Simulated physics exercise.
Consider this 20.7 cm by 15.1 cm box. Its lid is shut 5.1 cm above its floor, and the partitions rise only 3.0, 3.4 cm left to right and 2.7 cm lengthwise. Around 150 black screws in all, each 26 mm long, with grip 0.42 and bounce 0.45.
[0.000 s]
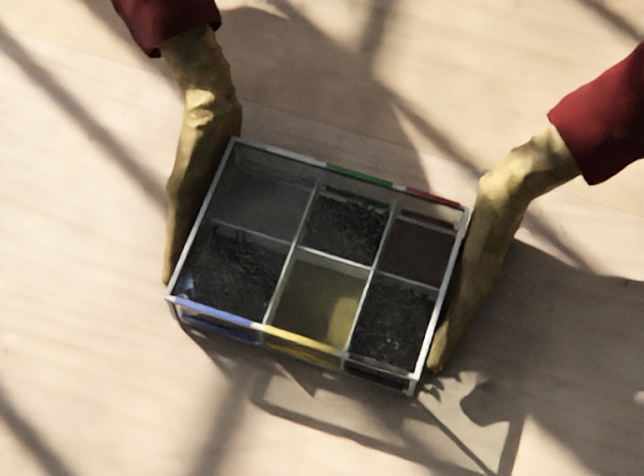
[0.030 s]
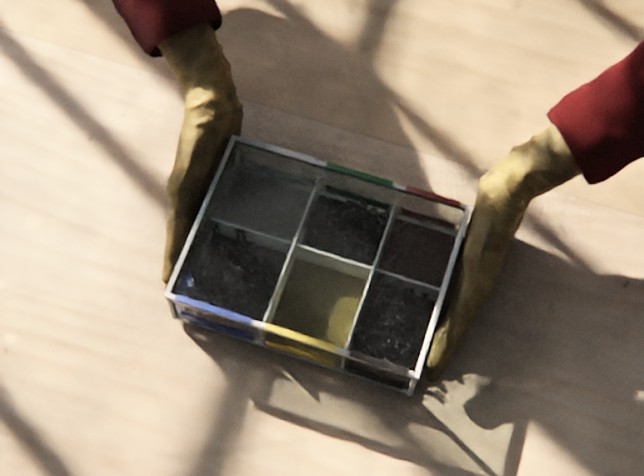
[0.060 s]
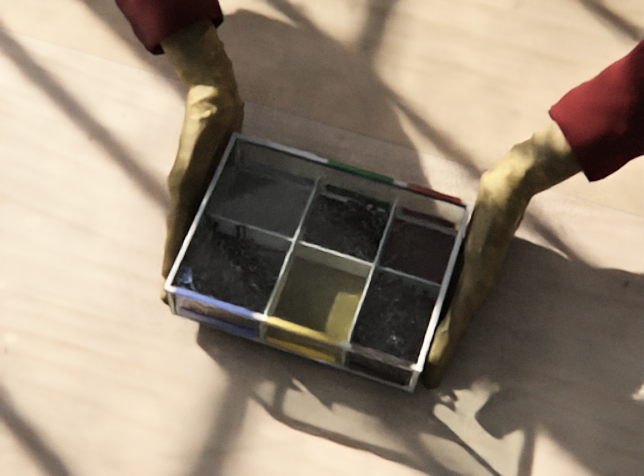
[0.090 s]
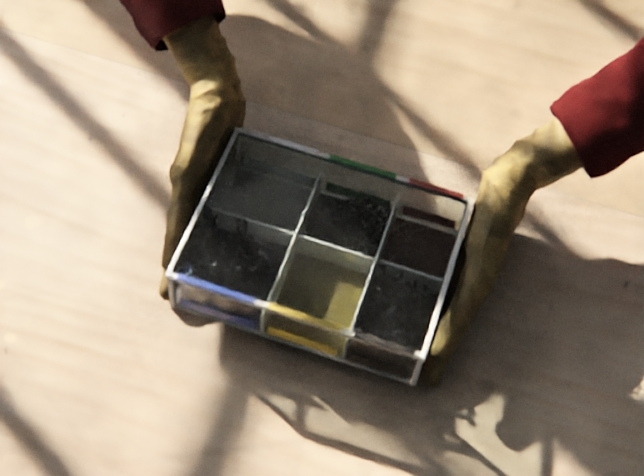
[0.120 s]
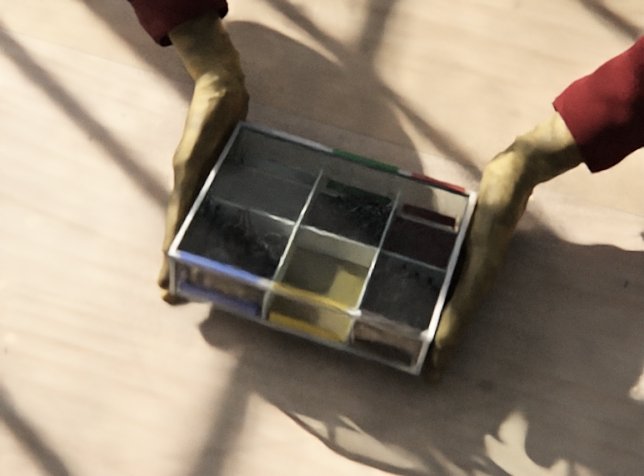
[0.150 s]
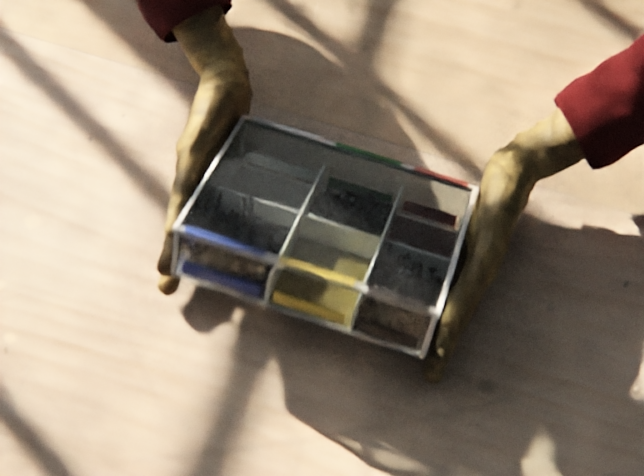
A clear, lidded box is held between two hands above a pale, sunlit surface streaked with shadows, seen from overhead. Its six compartments hold dark material and a yellowish patch at front centre, with blue, yellow, green and red strips along its edges, and the yellow-gloved hands extend from dark red sleeves. The hands tilt the box backward, slowly then faster, exposing its front wall as shadows shift below, the camera still.
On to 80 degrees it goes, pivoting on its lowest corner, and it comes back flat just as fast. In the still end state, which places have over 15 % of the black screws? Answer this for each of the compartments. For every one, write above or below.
Red above, blue below, green above, yellow below, white above, black below.
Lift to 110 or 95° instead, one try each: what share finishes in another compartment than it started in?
Around 70 and 65 in a hundred, respectively.
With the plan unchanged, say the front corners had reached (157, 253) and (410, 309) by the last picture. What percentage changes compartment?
I'd put it at about 40 per cent.
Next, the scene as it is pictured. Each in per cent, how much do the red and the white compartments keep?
Red 20 %, white 30 %.
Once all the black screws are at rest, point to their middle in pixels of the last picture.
At about (337, 216).
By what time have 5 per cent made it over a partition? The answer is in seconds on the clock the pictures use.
I'd put it at about 0.40 seconds on the clock.
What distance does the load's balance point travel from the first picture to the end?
I'd put the distance at roughly 5.5 cm.
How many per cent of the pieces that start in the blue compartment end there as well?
Something like 20 per cent.
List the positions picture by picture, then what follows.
In the first frame, box tilt 0 degrees, front corners at (170, 296) and (414, 375); blue 45 %, green 25 %, black 30 %.
In the second frame, box tilt 1 degrees, front corners at (170, 294) and (415, 373).
In the third frame, box tilt 4 degrees, front corners at (170, 287) and (417, 366), lowest corner right back.
In the fourth frame, box tilt 9 degrees, front corners at (172, 274) and (421, 354), lowest corner right back.
In the fifth frame, box tilt 16 degrees, front corners at (174, 253) and (428, 335), lowest corner right back.
In the sixth frame, box tilt 24 degrees, front corners at (179, 228) and (436, 311), lowest corner right back; blue 45 %, green 25 %, black 30 %. The box's pace is about 265 degrees a second.
Then, at 0.46 s, tilt 78 degrees; red 15 %, blue 25 %, green 30 %, white 15 %, black 15 %.
Then, at 0.67 s, tilt 30 degrees; red 20 %, blue 10 %, green 35 %, white 30 %, black 10 %.
After 0.99 s, tilt 0 degrees; red 20 %, blue 10 %, green 35 %, white 30 %, black 10 %.
At rest (1.3 s), red 20 %, blue 10 %, green 35 %, yellow 0 %, white 30 %, black 10 %.
